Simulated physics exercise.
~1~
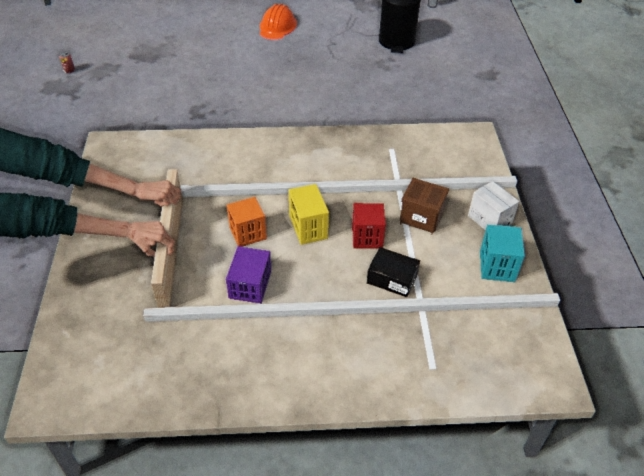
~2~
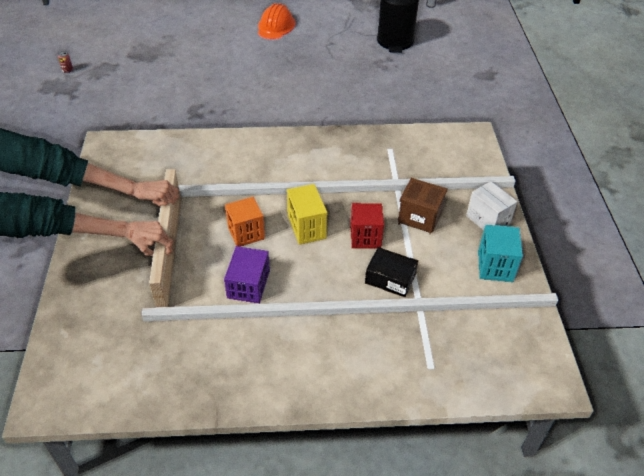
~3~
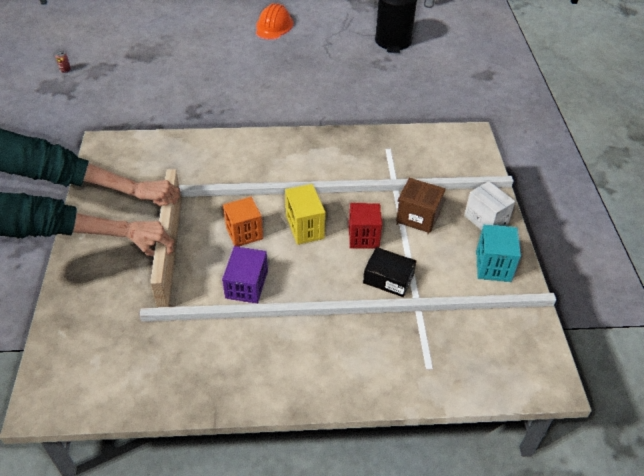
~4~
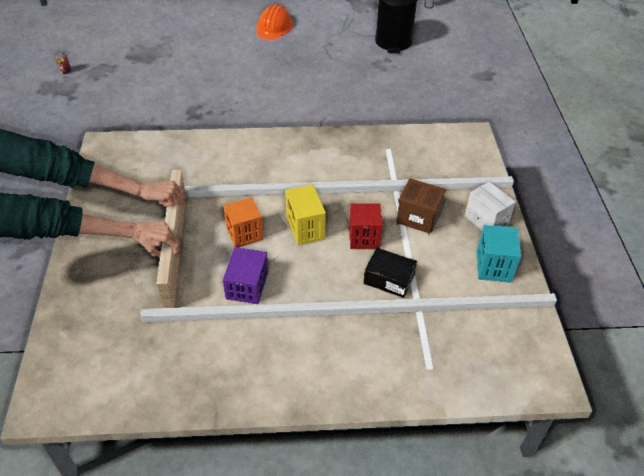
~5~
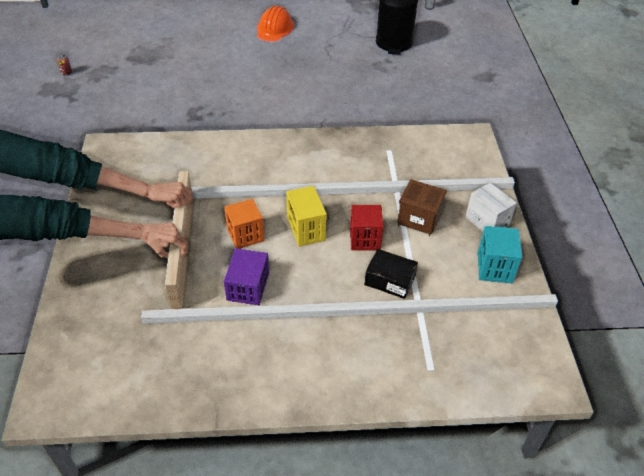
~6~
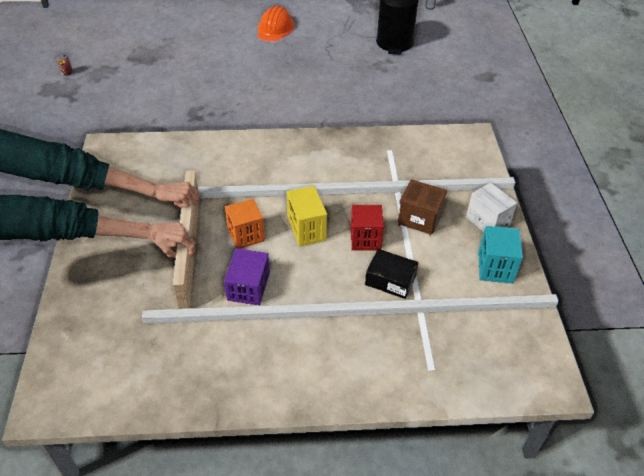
A wooden plank, gripped by two dark-green-sleeved arms reaching in from the left, slides slightly rightward along a pale tabletop seen from above in a grey-floored room. Between two light rails sit orange, purple, yellow, red, black, brown, white and turquoise boxes, with a white tape line crossing toward the right. The plank first rests, then creeps toward the unmoving boxes, while the view shifts very slightly.
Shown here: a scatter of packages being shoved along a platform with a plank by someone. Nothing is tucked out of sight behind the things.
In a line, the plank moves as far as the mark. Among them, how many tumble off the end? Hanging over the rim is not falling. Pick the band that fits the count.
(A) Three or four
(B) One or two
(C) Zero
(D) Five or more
C, zero.
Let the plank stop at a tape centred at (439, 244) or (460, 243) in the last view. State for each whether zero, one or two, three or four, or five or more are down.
First place: 1 or 2; second place: Three or four.
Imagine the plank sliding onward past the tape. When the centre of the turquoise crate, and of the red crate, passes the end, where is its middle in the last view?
The middle is at (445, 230) when it's the turquoise crate, and at (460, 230) when it's the red crate.
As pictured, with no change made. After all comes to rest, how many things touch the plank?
The count is 2.
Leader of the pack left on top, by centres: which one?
The white parcel finishes nearest.
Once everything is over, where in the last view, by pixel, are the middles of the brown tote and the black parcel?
Roughly (477, 197) for the first and roughly (468, 266) for the second.
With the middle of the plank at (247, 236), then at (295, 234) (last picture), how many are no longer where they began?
At the first spot 2, then 4.
Early on, none off yet; white parcel at rest near (491, 210); turquoise crate at rest near (500, 255); brown tote at rest near (422, 208).
A while later, none off yet; white parcel at rest near (491, 210); turquoise crate at rest near (500, 255); brown tote travelled about its own width near (442, 200).
Finally, the number that fall off is zero.
